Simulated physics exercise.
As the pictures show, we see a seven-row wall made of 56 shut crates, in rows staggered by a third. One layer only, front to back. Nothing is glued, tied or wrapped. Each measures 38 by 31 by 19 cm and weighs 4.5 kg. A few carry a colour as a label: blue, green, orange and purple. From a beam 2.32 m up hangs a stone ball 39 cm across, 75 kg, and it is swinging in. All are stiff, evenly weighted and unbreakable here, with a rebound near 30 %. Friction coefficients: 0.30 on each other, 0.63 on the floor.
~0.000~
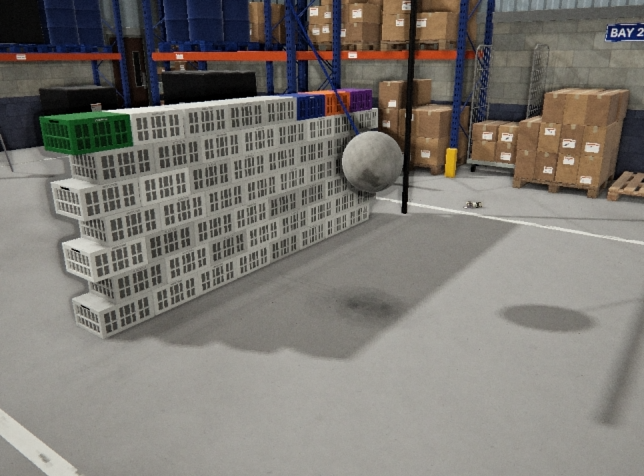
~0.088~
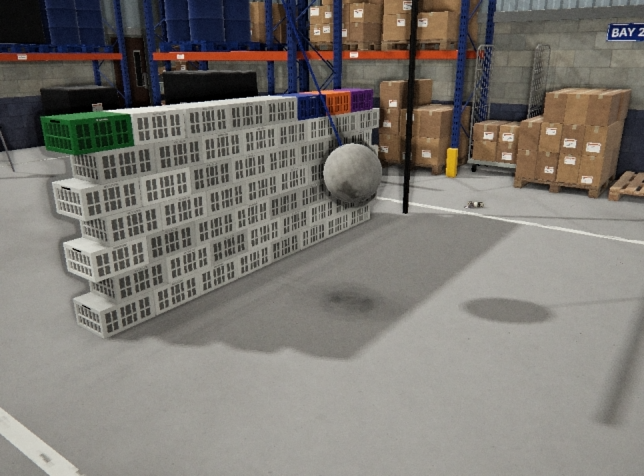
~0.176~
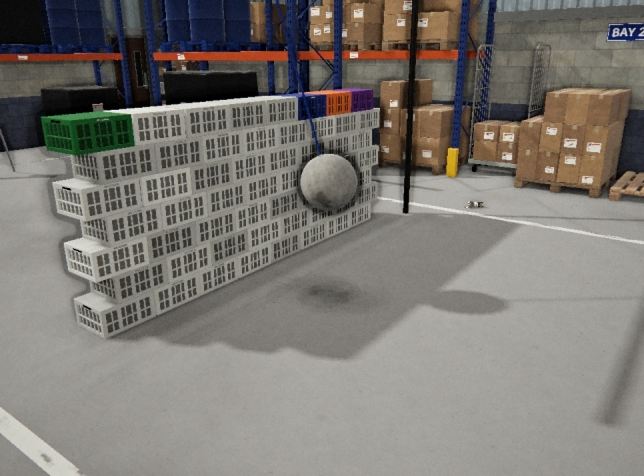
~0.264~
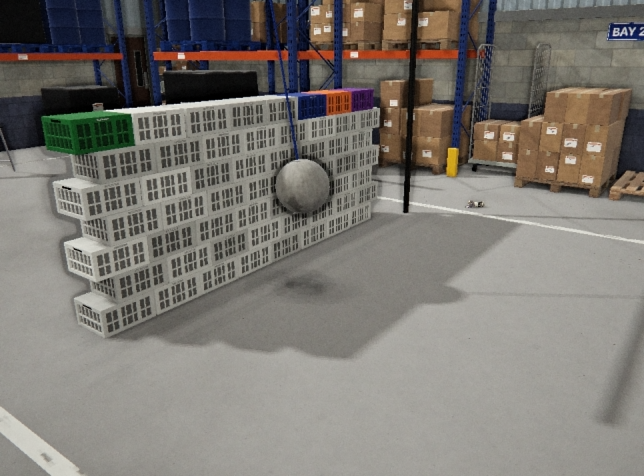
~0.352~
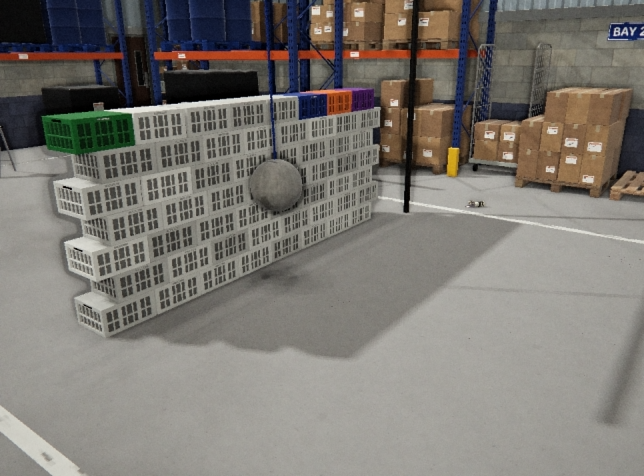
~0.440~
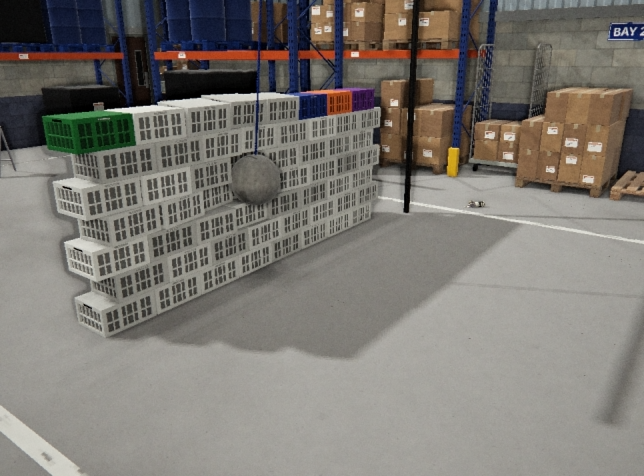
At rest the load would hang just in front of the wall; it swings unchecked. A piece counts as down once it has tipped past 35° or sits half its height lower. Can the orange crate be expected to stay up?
In the end the orange crate holds its level.
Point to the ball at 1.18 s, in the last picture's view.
Around (212, 157).
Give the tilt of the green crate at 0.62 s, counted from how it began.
Some 0°.
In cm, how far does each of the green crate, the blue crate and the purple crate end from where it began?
About: Green 10, blue 10, purple 0.
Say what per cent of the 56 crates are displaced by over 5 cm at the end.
It is 35 per cent.
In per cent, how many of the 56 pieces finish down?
About 20 per cent.
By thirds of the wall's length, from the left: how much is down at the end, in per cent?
Left 20, middle 40, right 0 per cent.
By 0.62 s, line 18° past plumb; none of the 56 crates down, 19 disturbed; orange crate unmoved.
By 1.18 s, line 24° past plumb; 4 of the 56 crates down; orange crate moved 22 mm; green crate moved 57 mm.
By 2.18 s, line 27° before plumb; 9 of the 56 crates down; orange crate moved 32 mm; blue crate moved 41 mm.
By 3.06 s, line 5° past plumb; 10 of the 56 crates down; orange crate moved 35 mm; green crate moved 8 cm.
When it is over (4.0 s), line plumb; 10 of the 56 crates down; orange crate moved 42 mm; blue crate moved 51 mm; green crate moved 8 cm. In pixels of the last frame, middles, orange crate near (329, 102), blue crate near (303, 105).
